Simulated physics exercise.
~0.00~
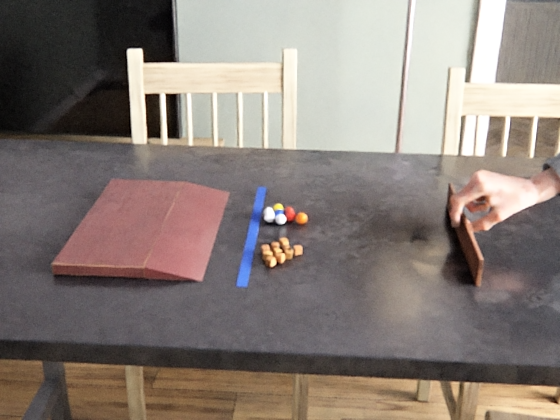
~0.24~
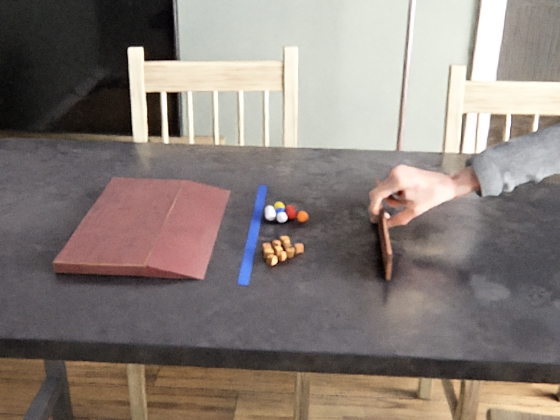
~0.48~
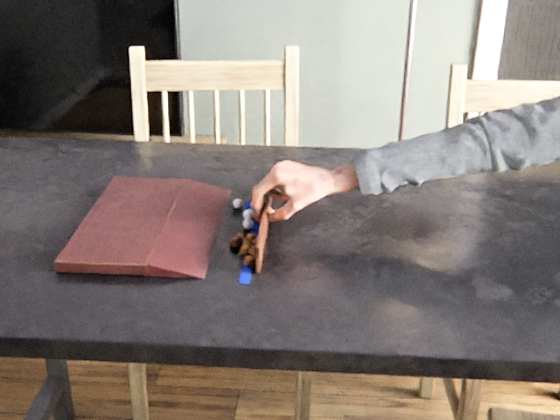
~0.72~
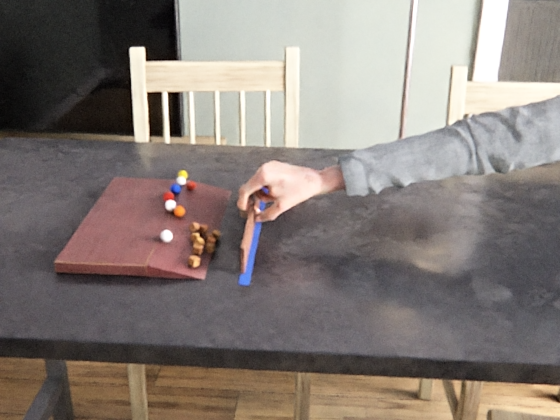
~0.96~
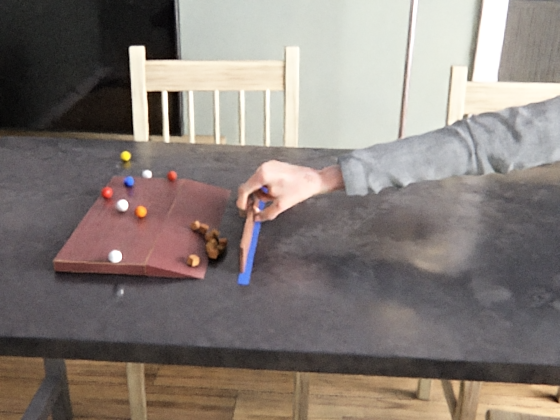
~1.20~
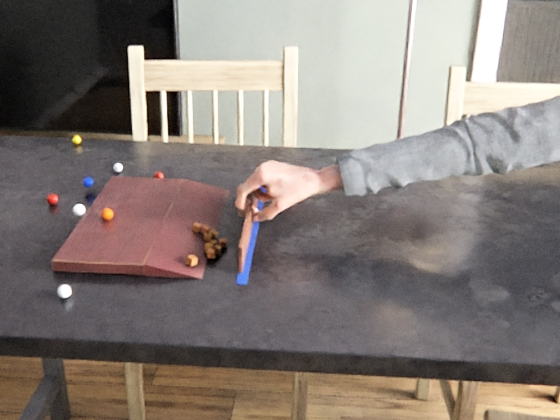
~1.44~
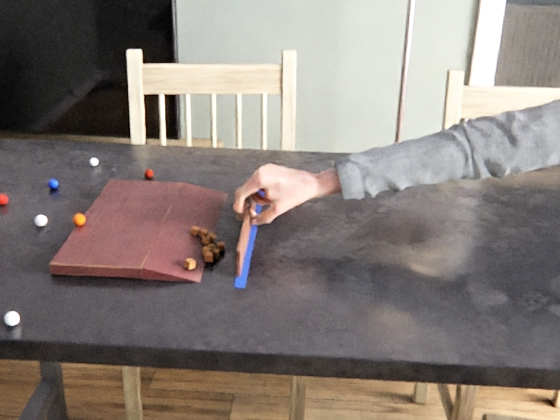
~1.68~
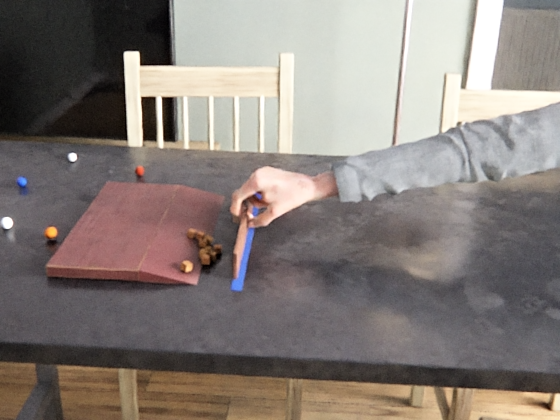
A reddish-brown ramp lies on the left of a dark table, seen from a slightly swaying camera in front, with pale wooden chairs behind. To its right, beside a strip of blue tape, sit colourful balls and, nearer the viewer, a cluster of small brown pieces. A grey-sleeved hand sweeps an upright strip of wood leftward from the right, pushing both groups toward the ramp and stopping at the tape. The balls roll up the ramp, spread out and pass beyond it, some leaving view. The brown pieces stay bunched around the ramp's lower right edge while the hand holds still.
